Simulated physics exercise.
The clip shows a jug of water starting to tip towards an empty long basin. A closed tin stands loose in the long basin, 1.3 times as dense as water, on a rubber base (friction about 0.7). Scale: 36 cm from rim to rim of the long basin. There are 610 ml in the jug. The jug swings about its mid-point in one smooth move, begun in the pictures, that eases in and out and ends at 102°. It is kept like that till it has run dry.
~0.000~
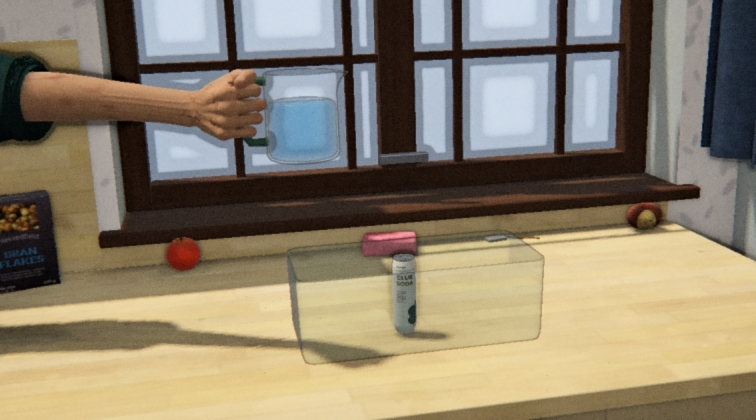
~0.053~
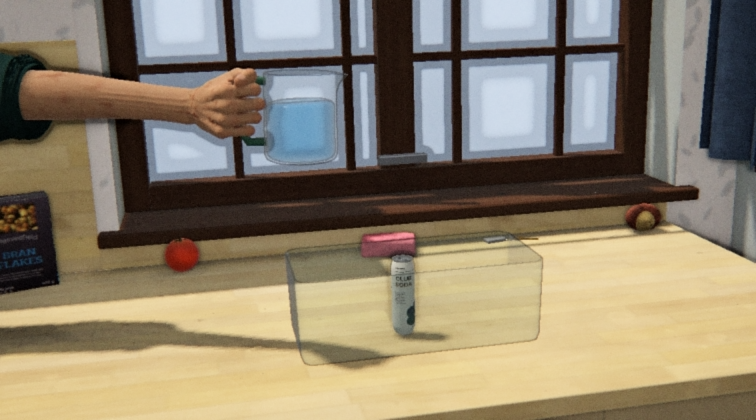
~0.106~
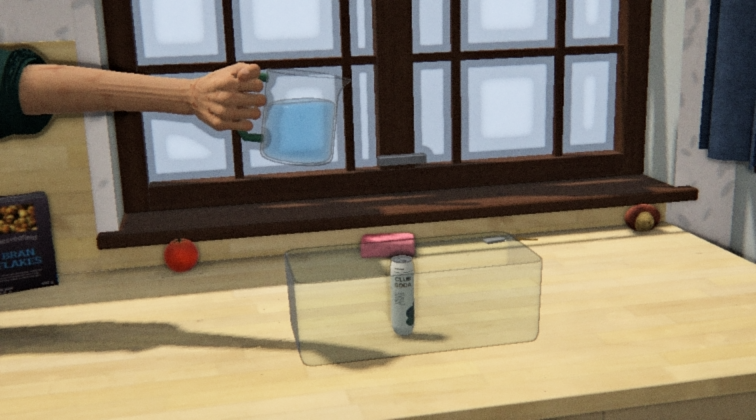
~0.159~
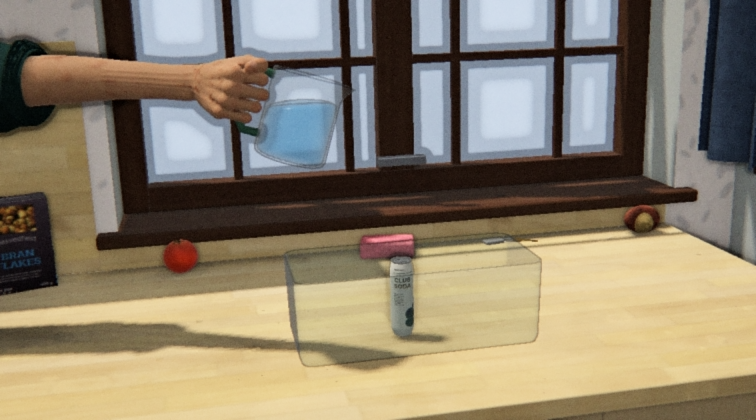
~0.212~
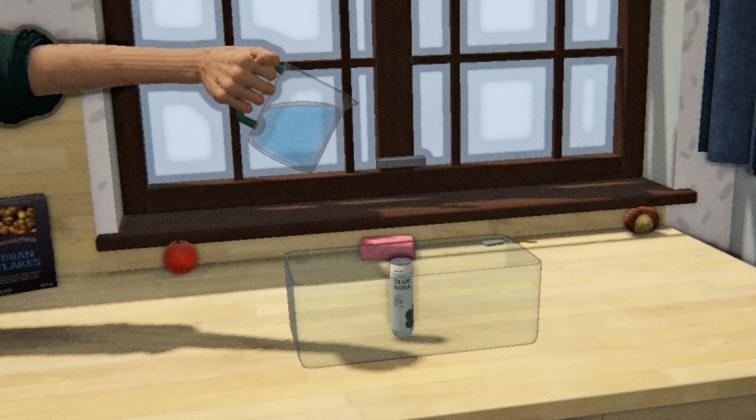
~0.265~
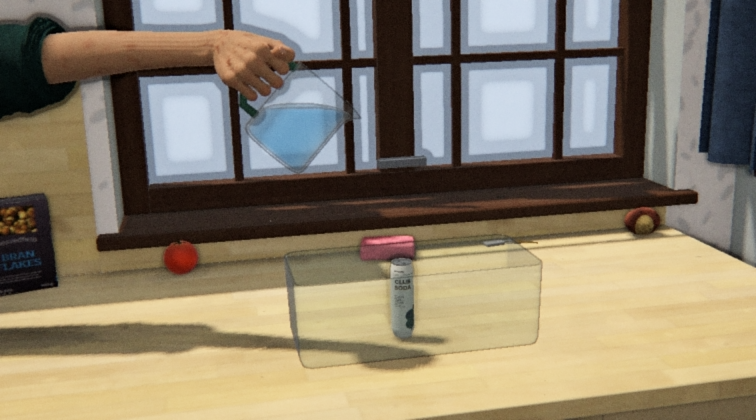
On a wooden counter, a hand steadily tilts a jug of water rightward above a clear basin holding a tin.
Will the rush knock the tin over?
The tin stays up.
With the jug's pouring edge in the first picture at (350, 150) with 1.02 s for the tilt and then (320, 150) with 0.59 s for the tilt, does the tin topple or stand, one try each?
First it topples; then it remains upright.
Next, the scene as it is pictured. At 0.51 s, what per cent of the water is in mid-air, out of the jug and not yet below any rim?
About 32 per cent.
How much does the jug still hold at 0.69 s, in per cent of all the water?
Near 22 in a hundred.
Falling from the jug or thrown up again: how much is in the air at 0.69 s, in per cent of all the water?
Some 32 per cent.
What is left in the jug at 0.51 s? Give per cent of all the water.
Near 66 in a hundred.
By 0.51 s the tilt is 98° and 65 per cent is still to pour; the tin stands where it began.
By 0.69 s the tilt is 102° and 22 per cent is still to pour; the tin stands where it began.
By 0.88 s the tilt is 102° and 7 per cent is still to pour; the tin stands where it began.
By 1.09 s the tilt is 102° and 1 per cent is still to pour; the tin stands where it began.
At rest the tin stands where it began.
